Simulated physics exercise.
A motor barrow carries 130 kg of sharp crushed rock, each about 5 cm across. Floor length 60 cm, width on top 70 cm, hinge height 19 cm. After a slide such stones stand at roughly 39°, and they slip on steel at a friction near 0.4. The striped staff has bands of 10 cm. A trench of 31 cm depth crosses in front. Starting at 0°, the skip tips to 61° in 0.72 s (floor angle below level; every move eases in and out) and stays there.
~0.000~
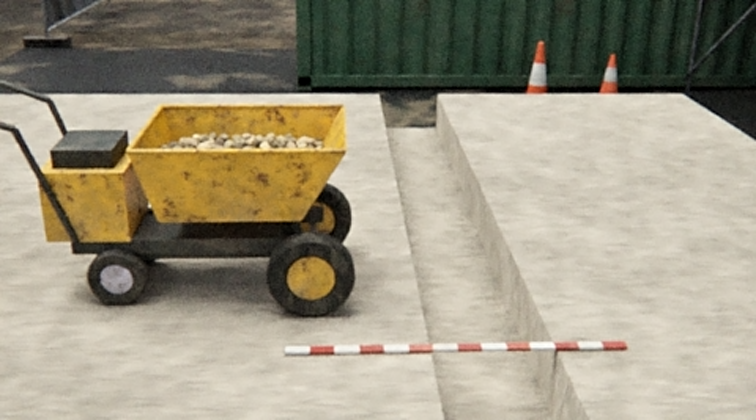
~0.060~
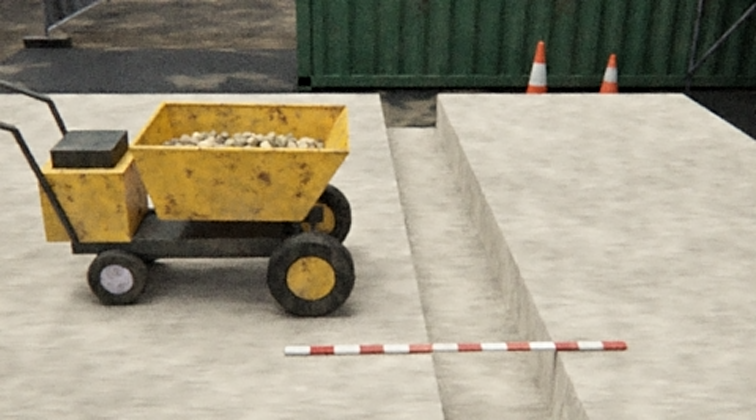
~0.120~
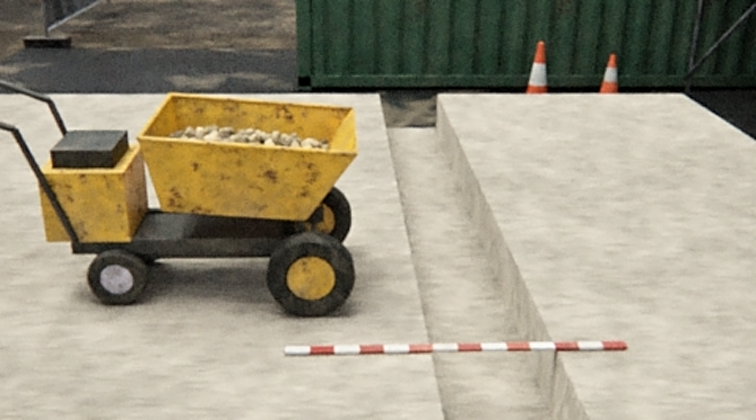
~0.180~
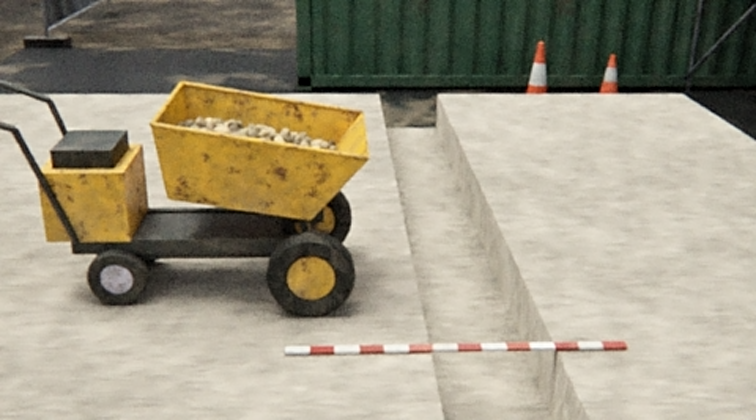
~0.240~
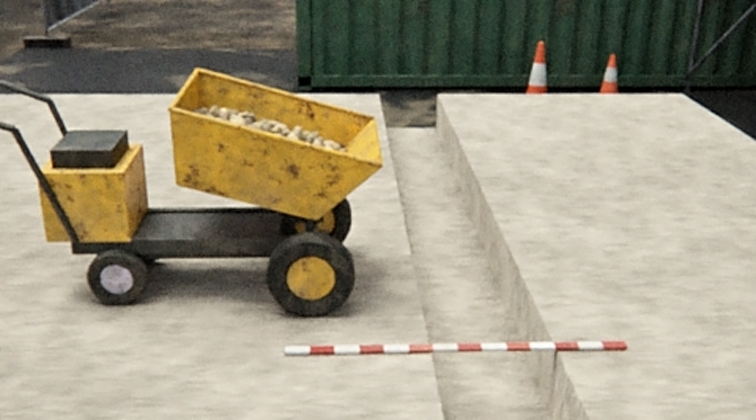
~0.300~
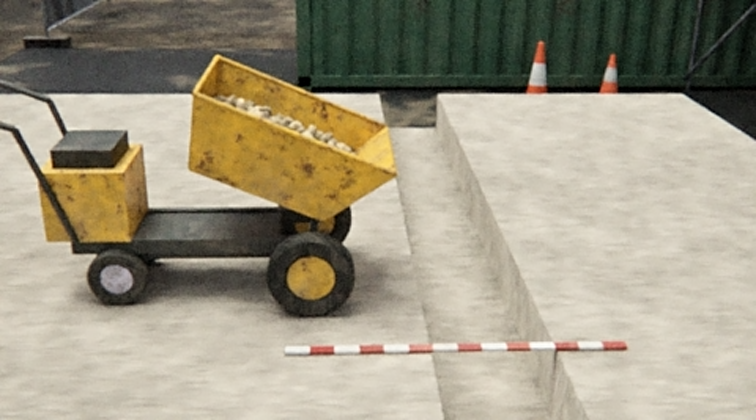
A yellow motor barrow loaded with crushed rock stood on pale ground left of a trench, and its skip tilted steadily forward to the right, the back rising while the wheels stayed put.
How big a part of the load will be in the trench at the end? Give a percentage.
Some 32 per cent of it.
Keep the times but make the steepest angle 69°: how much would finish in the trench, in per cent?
In that case some 55 per cent.
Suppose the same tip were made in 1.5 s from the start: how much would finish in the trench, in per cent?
It would be near 15 per cent.
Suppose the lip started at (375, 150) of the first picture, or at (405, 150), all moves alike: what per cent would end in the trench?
First some 25, then 15 per cent.
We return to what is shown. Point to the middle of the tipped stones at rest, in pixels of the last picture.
Their middle is at about (492, 334).
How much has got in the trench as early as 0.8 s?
Some 5 per cent.
After 0.5 s the floor is at 51°; 100 % in the skip; the foremost stones are at (402, 206).
After 0.8 s the floor is at 61°; 97 % in the skip, 3 % in the trench; the foremost stones are at (470, 222).
After 1.2 s the floor is at 61°; 73 % in the skip, 26 % in the trench, 1 % past the trench; the foremost stones are at (555, 277).
After 3.1 s the floor is at 61°; 67 % in the skip, 32 % in the trench, 1 % past the trench; the foremost stones are at (591, 281).
